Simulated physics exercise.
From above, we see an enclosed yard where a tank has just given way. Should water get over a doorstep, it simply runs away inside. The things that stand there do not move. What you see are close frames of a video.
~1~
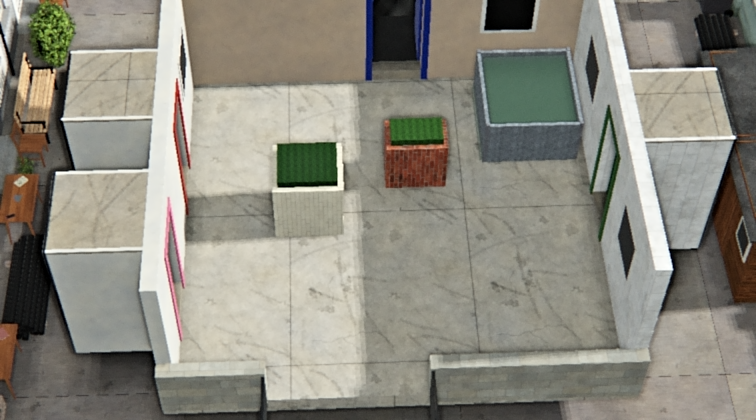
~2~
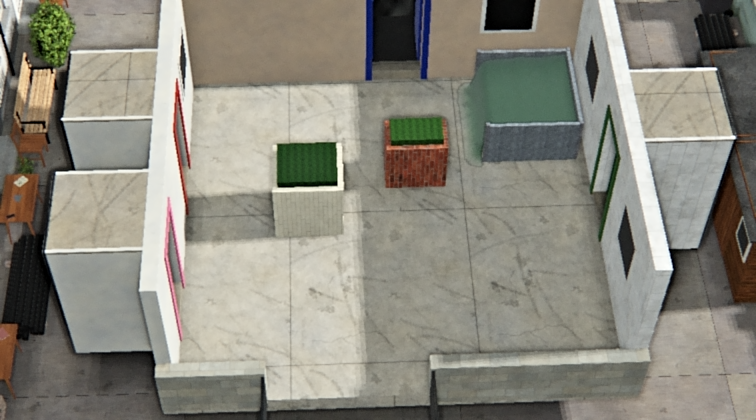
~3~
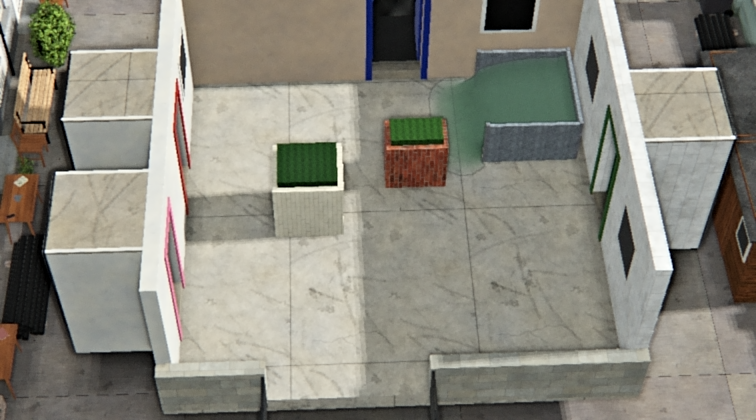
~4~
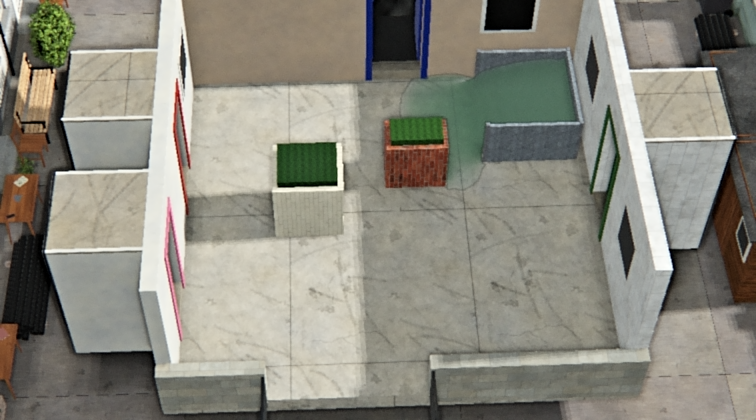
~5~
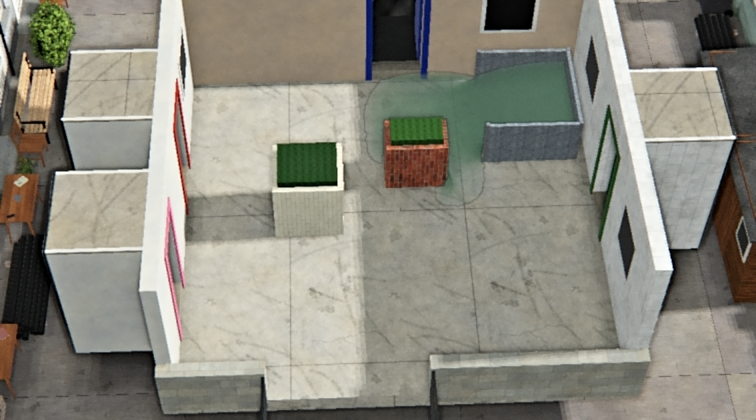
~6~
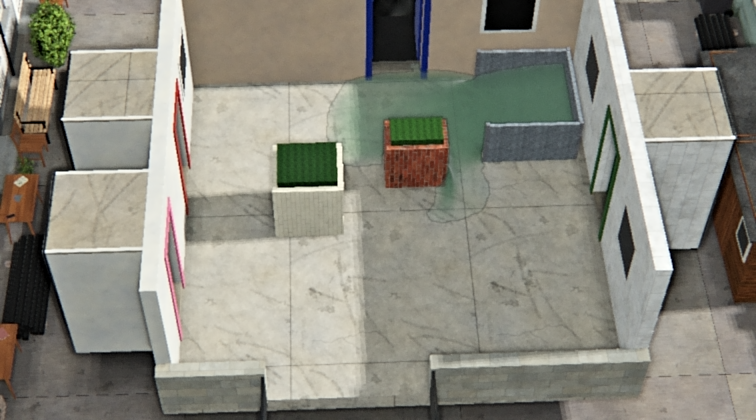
In the video, greenish water pours from the left side of a grey tank in a walled yard, spreading left across the floor, around a red brick block with a green top and past the blue-framed doorway.
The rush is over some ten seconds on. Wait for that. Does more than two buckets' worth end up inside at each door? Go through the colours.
The pink door no, two at most; the red door yes, more than two; the green door no, two at most; the blue door no, two at most.
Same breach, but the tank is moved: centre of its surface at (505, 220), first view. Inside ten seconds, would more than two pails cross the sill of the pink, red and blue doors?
So the pink one tops the limit, while the red one comes in lower and the blue one comes in lower.
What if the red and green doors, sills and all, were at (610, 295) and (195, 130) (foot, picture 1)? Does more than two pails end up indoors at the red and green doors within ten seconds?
So the red one keeps within it while the green one runs past it.
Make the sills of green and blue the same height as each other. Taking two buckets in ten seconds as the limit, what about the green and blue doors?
Green door: Below the mark; blue door: Above the mark.
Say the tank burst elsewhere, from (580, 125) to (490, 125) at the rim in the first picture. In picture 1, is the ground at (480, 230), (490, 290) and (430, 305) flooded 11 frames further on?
Submerged, submerged, submerged.
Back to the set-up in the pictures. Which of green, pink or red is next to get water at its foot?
The red one, before the others.
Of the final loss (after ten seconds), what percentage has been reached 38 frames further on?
I make it 45 per cent.
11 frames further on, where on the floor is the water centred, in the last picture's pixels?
Around pixel (365, 135).
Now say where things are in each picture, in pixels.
The first frame shows still water in the tank at (529, 90).
In the second frame, water pours out at (483, 110) and has run to (480, 165).
In the third frame, the front is at (457, 171), out from the gap at (482, 113).
In the fourth frame, water pours out at (482, 114) and has run to (418, 79).
In the fifth frame, the front is at (374, 155), out from the gap at (482, 115).
In the sixth frame, the front is at a hidden place, out from the gap at (482, 116).
A moment on, water covers 35 % of the floor; the pink door not reached, the red door not reached, the green door not reached, the blue door wet at the sill, nothing in.
Next, water covers 50 % of the floor; the pink door not reached, the red door under two buckets in, the green door not reached, the blue door wet at the sill, nothing in.
Then, water covers 50 % of the floor; the pink door wet at the sill, nothing in, the red door over two buckets in, the green door not reached, the blue door wet at the sill, nothing in.
Later, water covers 70 % of the floor; the pink door wet at the sill, nothing in, the red door far over two buckets in, the green door not reached, the blue door wet at the sill, nothing in.
In the end, water covers 85 % of the floor; the pink door wet at the sill, nothing in, the red door far over two buckets in, the green door not reached, the blue door wet at the sill, nothing in.
